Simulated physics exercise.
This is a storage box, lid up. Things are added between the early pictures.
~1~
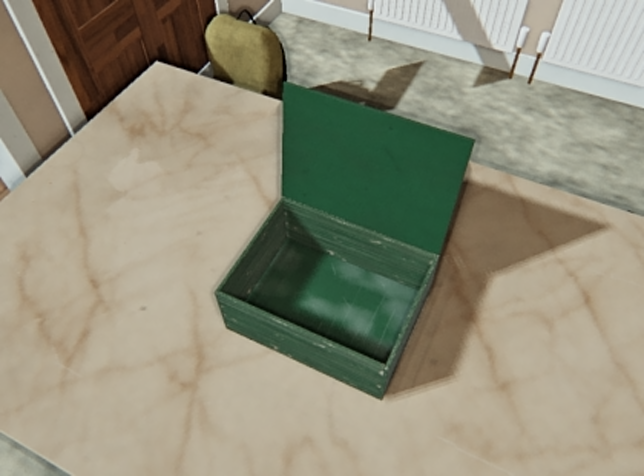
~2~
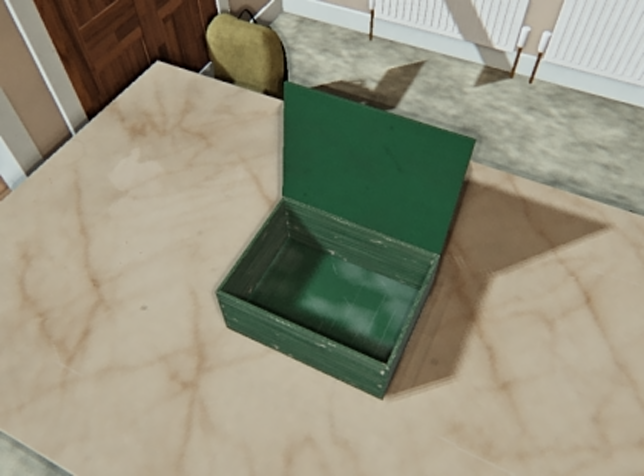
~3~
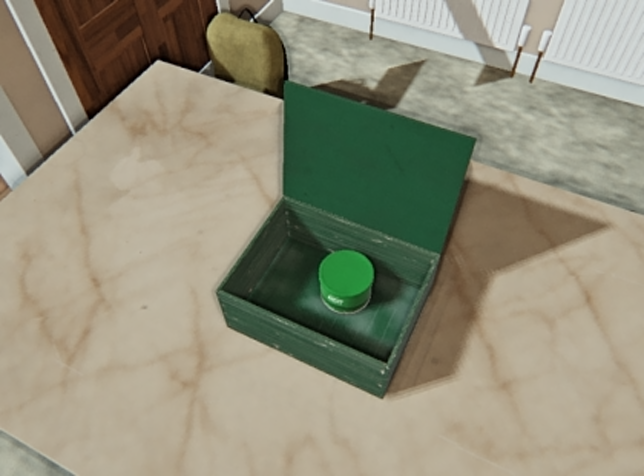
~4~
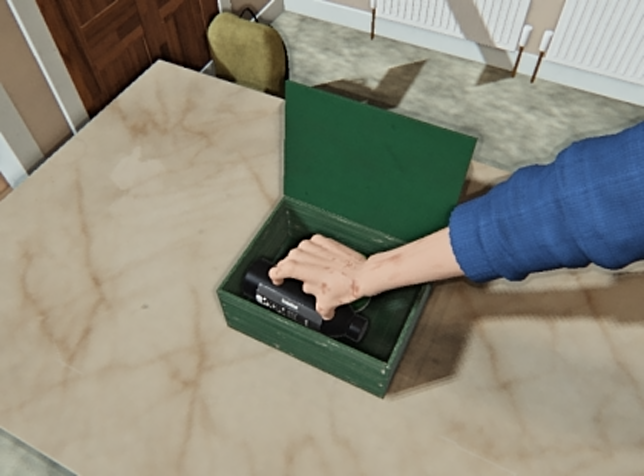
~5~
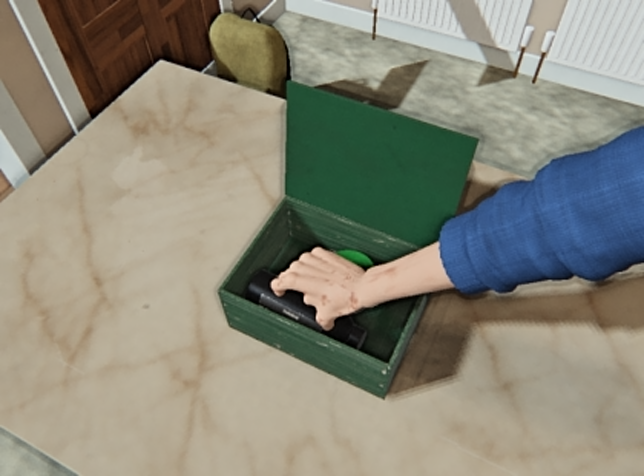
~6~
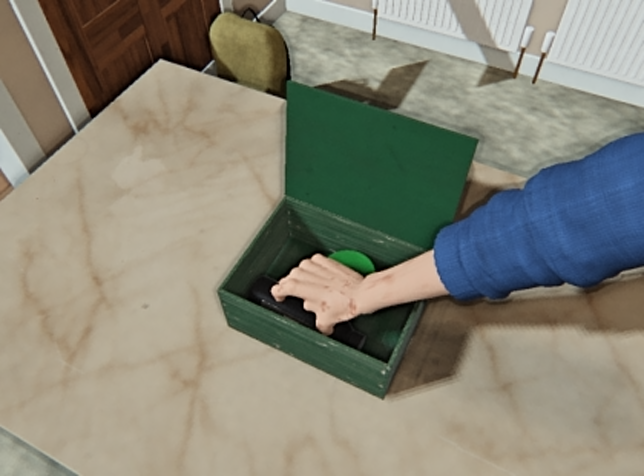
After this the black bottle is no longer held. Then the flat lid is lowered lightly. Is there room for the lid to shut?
It sits on the rim.
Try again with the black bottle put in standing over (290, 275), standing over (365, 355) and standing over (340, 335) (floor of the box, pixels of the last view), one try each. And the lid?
First, it is held up; second, it will not close; third, it will not close.
Then, 1.50 s on from there, lid 66° above the rim.
Then, 1.80 s on from there, lid 34° above the rim.
In the end, lid shut; both unmoved. At the end, from the last picture's camera, black bottle near (307, 318).
